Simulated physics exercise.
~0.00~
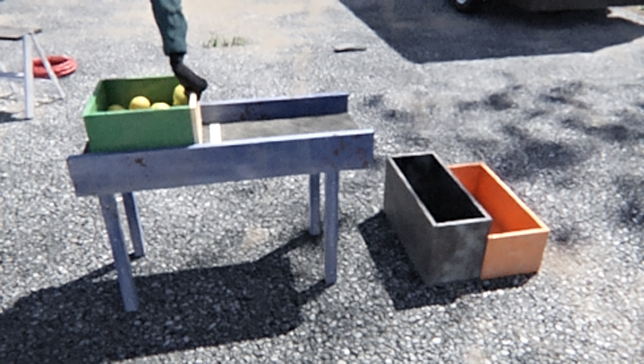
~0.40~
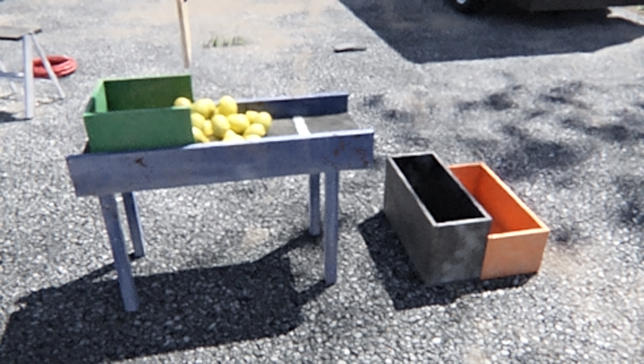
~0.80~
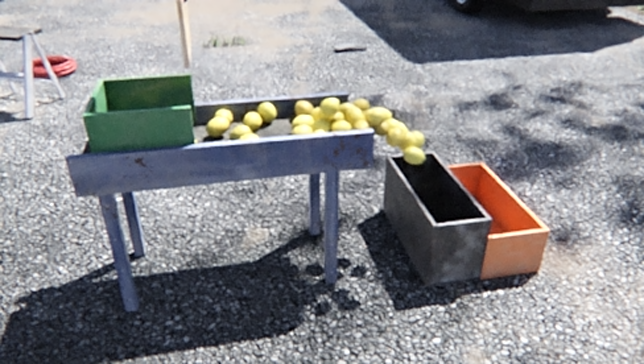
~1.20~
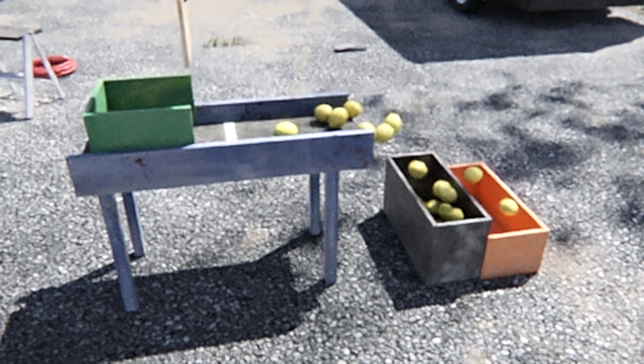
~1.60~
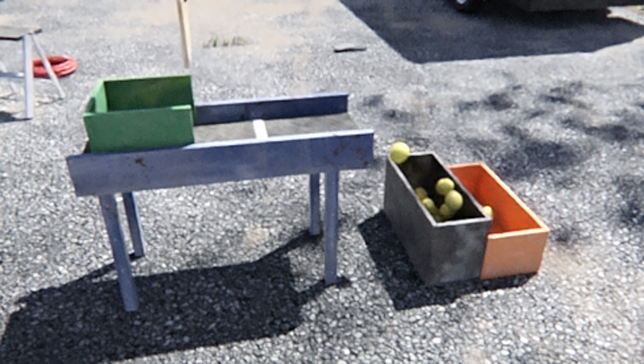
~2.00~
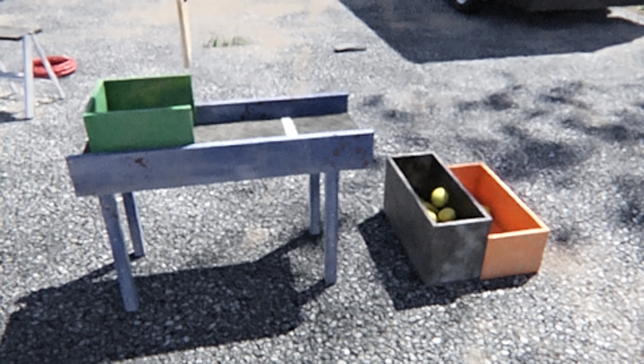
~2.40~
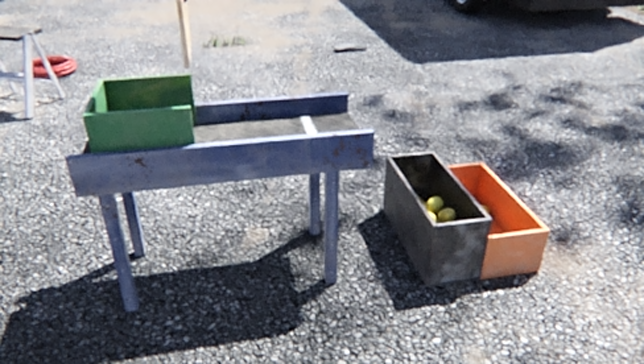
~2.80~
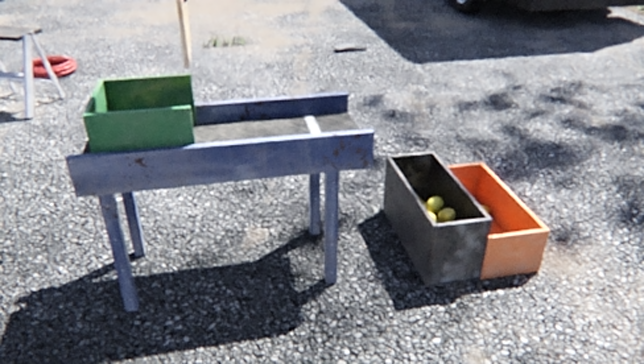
Yellow lemons spilling from a green pen as its gate lifts, riding a belt right and dropping mostly into a black tub.
